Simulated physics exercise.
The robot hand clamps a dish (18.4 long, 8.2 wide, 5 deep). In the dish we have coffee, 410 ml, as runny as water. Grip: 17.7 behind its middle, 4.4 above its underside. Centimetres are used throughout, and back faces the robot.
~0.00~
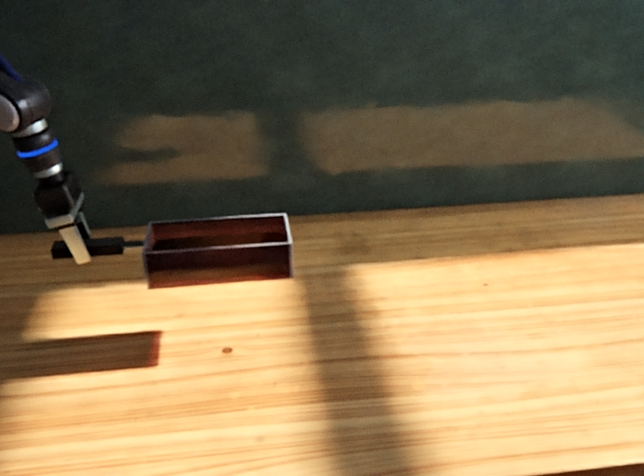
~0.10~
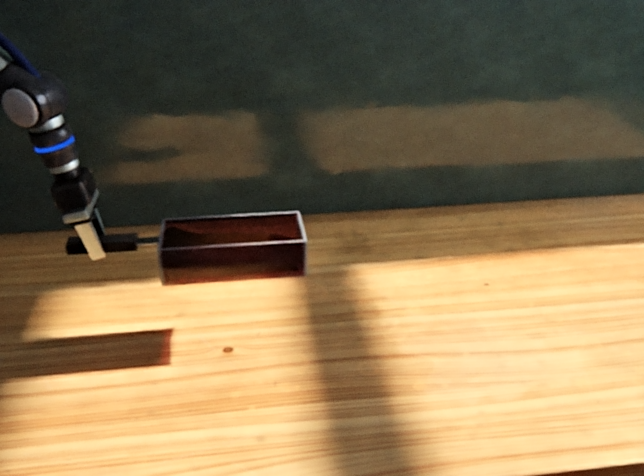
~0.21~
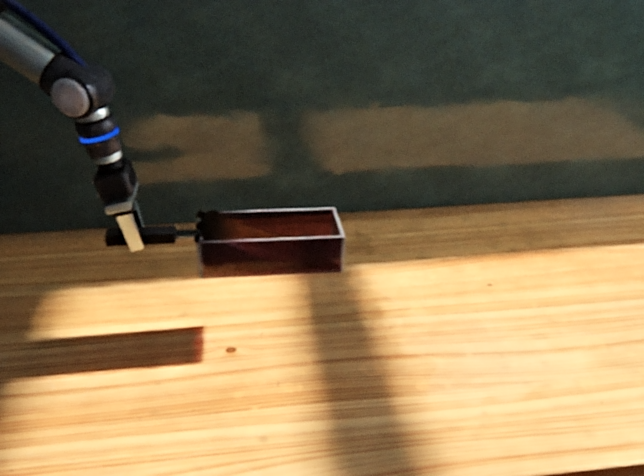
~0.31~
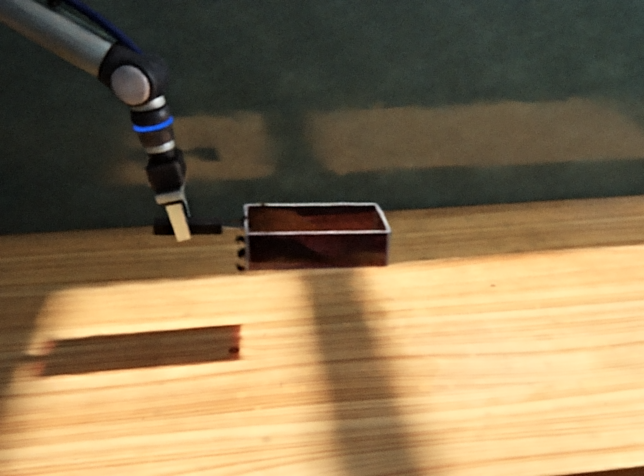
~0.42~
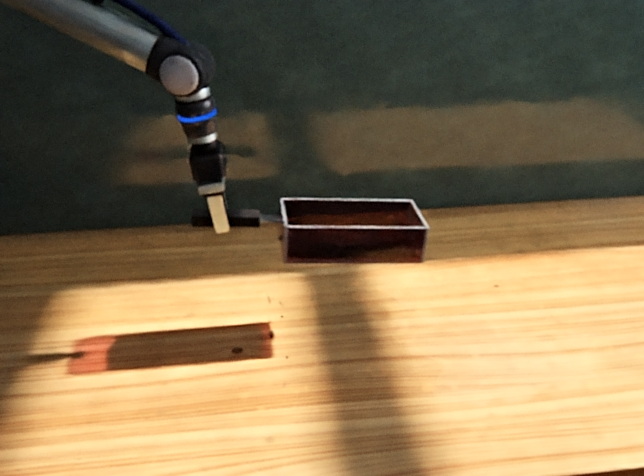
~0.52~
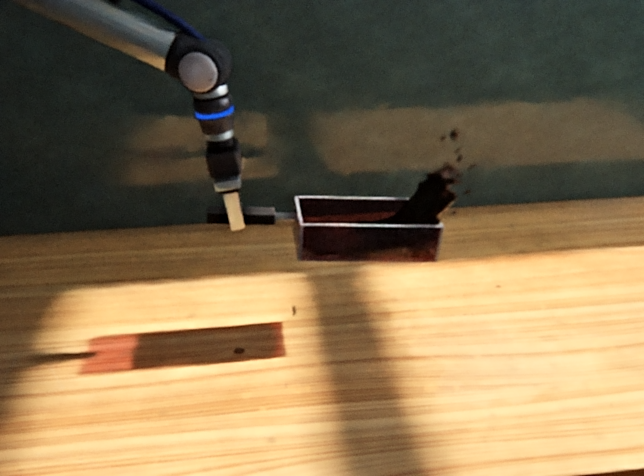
Robot arm moving a rectangular dish of dark liquid rightward above a wooden table, liquid splashing up over the right end.
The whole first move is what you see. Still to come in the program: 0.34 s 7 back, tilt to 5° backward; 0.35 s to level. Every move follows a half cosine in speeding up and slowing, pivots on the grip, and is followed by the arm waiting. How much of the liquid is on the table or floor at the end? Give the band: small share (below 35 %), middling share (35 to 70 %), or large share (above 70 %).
Middling share.
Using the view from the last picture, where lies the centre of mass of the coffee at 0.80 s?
I'd put it somewhere near (374, 236).
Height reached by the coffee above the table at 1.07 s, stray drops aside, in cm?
Leaving out stray drops, the liquid gets up to around 29 cm.
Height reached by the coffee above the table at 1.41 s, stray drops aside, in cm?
About 21 cm.
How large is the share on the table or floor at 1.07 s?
Estimate: Near 40 in a hundred.
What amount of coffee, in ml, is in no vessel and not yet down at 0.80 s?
Estimate: Some 100 ml.
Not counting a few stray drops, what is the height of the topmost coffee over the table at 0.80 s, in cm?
Up to some 22 cm.
By 0.80 s, tilted 4° backward, liquid up to 27 above the table; 255 ml in the dish, 60 ml on the table or floor, 95 ml in the air or running down outside.
By 1.07 s, tilted 2° backward, liquid up to 34 above the table; 240 ml in the dish, 155 ml on the table or floor, 20 ml in the air or running down outside.
By 1.41 s, level, liquid up to 24 above the table; 235 ml in the dish, 175 ml on the table or floor.
By 2.21 s, level, liquid up to 19 above the table; 235 ml in the dish, 175 ml on the table or floor.
Final state, 235 ml in the dish, 175 ml on the table or floor. That is 43 % on the table or floor.
